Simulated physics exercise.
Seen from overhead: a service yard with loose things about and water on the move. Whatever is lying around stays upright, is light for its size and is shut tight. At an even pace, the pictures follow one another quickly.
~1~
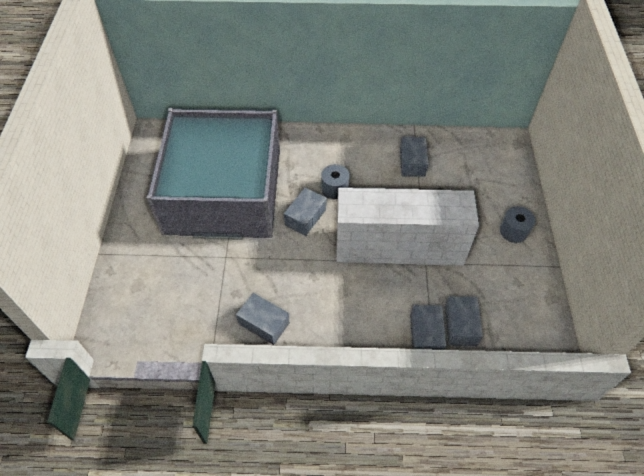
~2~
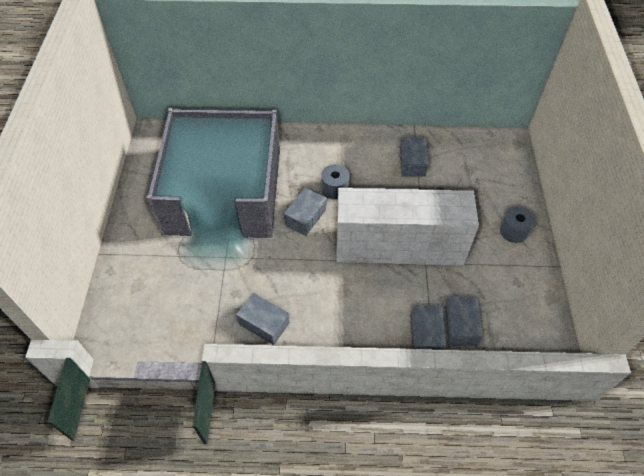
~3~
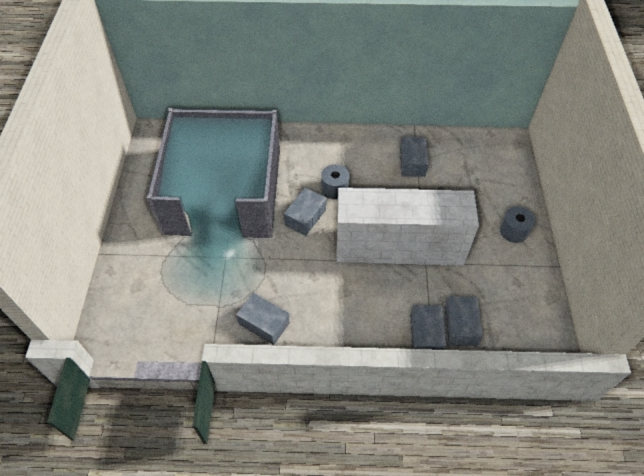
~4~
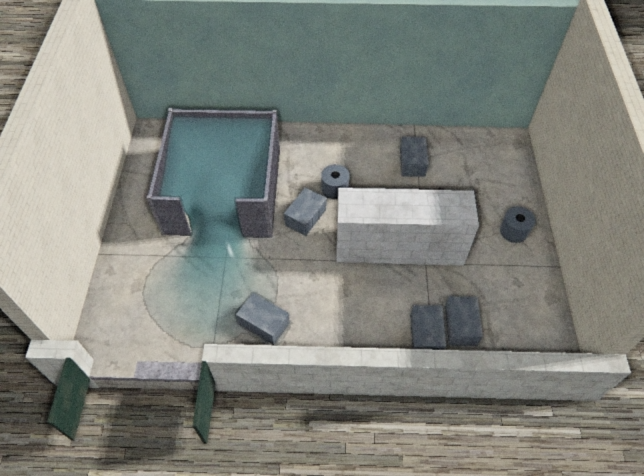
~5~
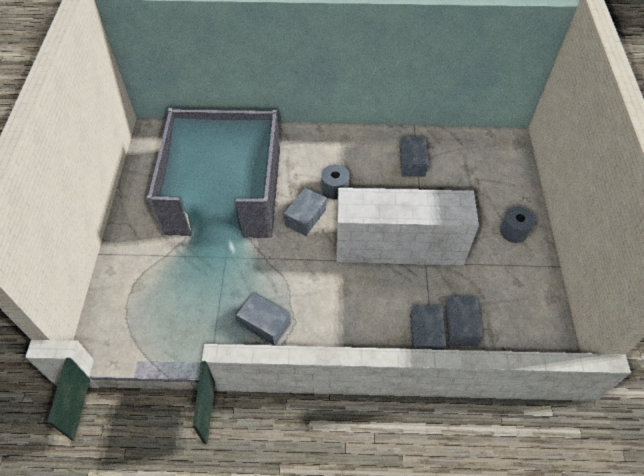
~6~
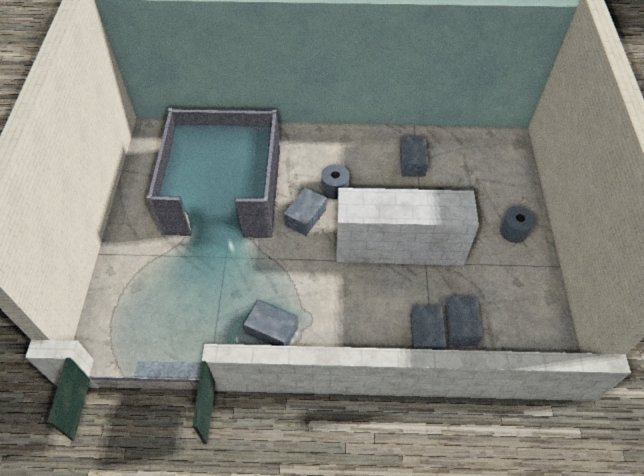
Water poured through a gap that opened in the front of a walled tank and spread across the yard floor toward the gateway, then nudged the nearest grey crate slightly to the right.
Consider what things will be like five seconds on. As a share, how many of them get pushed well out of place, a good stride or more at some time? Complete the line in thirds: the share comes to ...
The share comes to between one and two thirds.
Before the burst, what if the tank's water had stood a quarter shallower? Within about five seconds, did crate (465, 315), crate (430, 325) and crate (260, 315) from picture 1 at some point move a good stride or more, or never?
As listed: Shifted that much, shifted that much, moved that far.
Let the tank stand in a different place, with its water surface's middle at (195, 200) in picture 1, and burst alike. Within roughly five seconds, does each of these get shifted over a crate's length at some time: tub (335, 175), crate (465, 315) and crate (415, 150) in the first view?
First never got that far, then got that far, then never got that far.
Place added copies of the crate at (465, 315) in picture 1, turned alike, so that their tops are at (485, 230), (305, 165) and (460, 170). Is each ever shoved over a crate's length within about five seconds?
Okay, in order the twins go nowhere much, nowhere much, nowhere much.
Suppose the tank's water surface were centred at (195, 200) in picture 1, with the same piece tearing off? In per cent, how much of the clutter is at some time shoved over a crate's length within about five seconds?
I make it 30 per cent.
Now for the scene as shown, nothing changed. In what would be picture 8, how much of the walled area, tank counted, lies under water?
30 in a hundred, roughly.
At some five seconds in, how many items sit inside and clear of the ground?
The answer would be 2.
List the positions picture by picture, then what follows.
In the first picture, a crate at (262, 314) rests on the ground; a tub at (335, 175) rests on the ground; 0 of 7 have shifted.
In the second picture, a crate at (262, 314), on the bottom; a tub at (335, 175) rests on the ground; 0 of 7 have shifted.
In the third picture, a crate at (262, 314) rests on the ground; a tub at (335, 175), on the bottom; 0 of 7 have shifted.
In the fourth picture, a crate at (262, 314) rests on the ground; a tub at (335, 175), on the bottom; 0 of 7 have shifted.
In the fifth picture, a crate at (263, 314) rests on the ground; a tub at (335, 175), on the bottom; 0 of 7 have shifted.
In the sixth picture, a crate at (270, 321), on the bottom, close to its start; a tub at (335, 175), on the bottom; 1 of 7 have shifted.
A moment on, 1 of 7 are well off their spots; 1 afloat.
Next, 1 of 7 are well off their spots; 1 afloat.
Later, 3 of 7 are well off their spots; 3 afloat.
In the end, 4 of 7 are well off their spots, and 4 have been at some point; 2 afloat.
